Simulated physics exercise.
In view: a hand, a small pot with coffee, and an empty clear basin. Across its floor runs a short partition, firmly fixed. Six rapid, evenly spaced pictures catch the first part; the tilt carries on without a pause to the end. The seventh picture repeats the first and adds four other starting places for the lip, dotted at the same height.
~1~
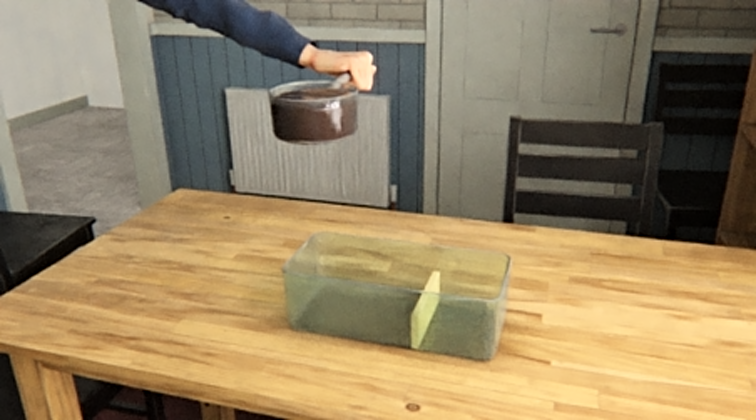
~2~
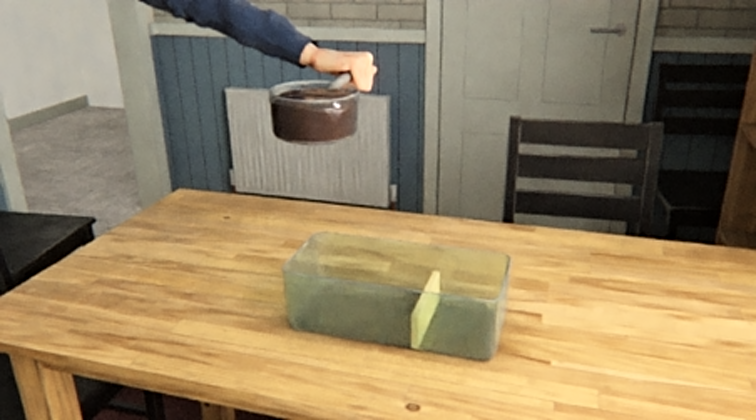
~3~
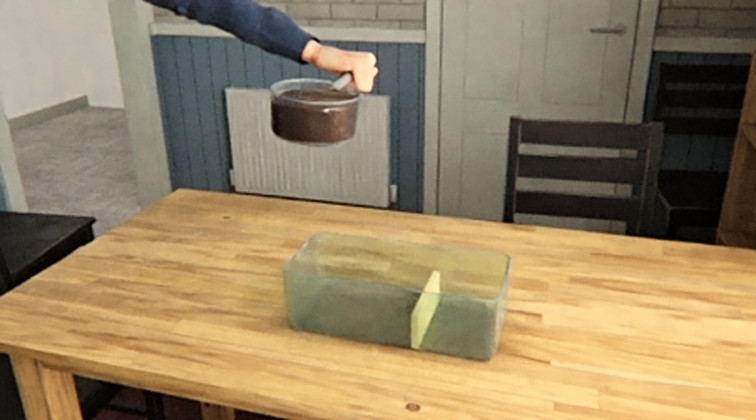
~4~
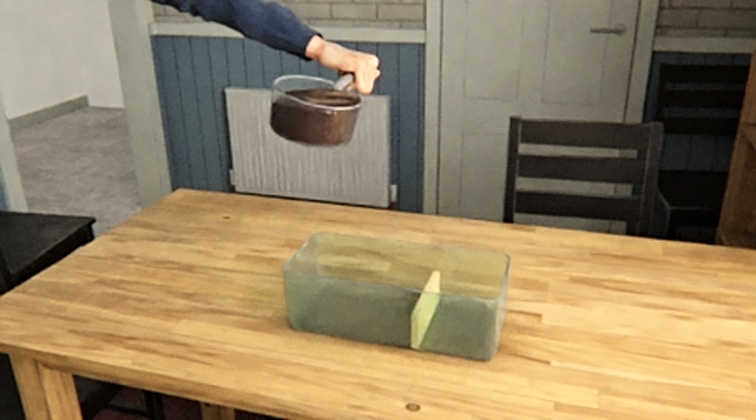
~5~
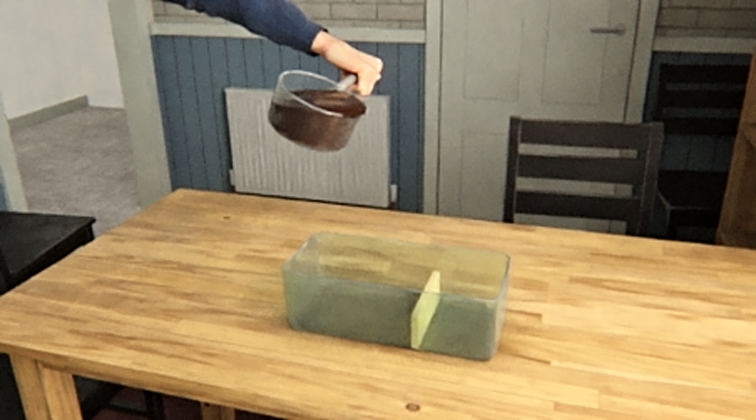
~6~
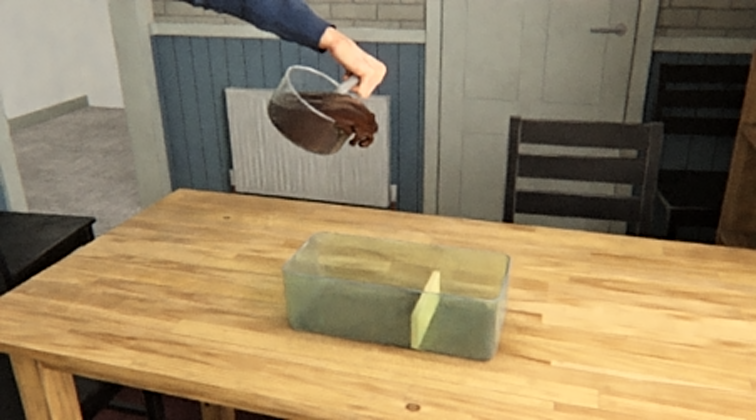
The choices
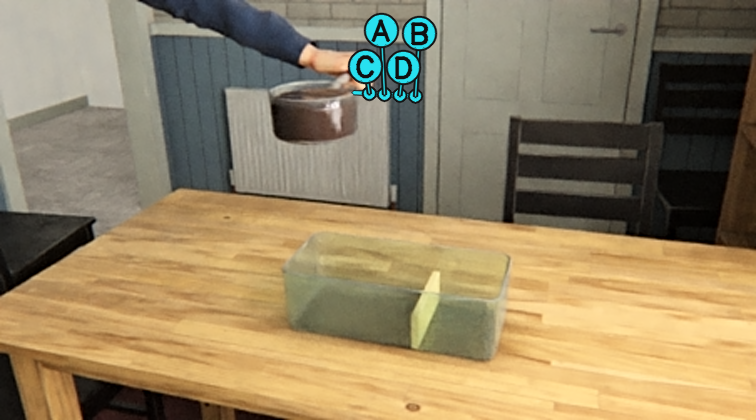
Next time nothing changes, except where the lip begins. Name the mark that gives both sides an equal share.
Spot C.
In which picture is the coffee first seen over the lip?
Picture 5.
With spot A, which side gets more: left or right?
The right side.
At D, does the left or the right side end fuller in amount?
More ends on the right.
In cyan, A at (384, 94); B at (415, 96); C at (369, 93); D at (399, 95).
If A is chosen, about 29 % ends left of the wall and 69 % right of it.
If B is chosen, about 10 % ends left of the wall and 87 % right of it; 3 % is lost outside.
If C is chosen, about 49 % ends left of the wall and 49 % right of it.
If D is chosen, about 14 % ends left of the wall and 83 % right of it; 3 % is lost outside.
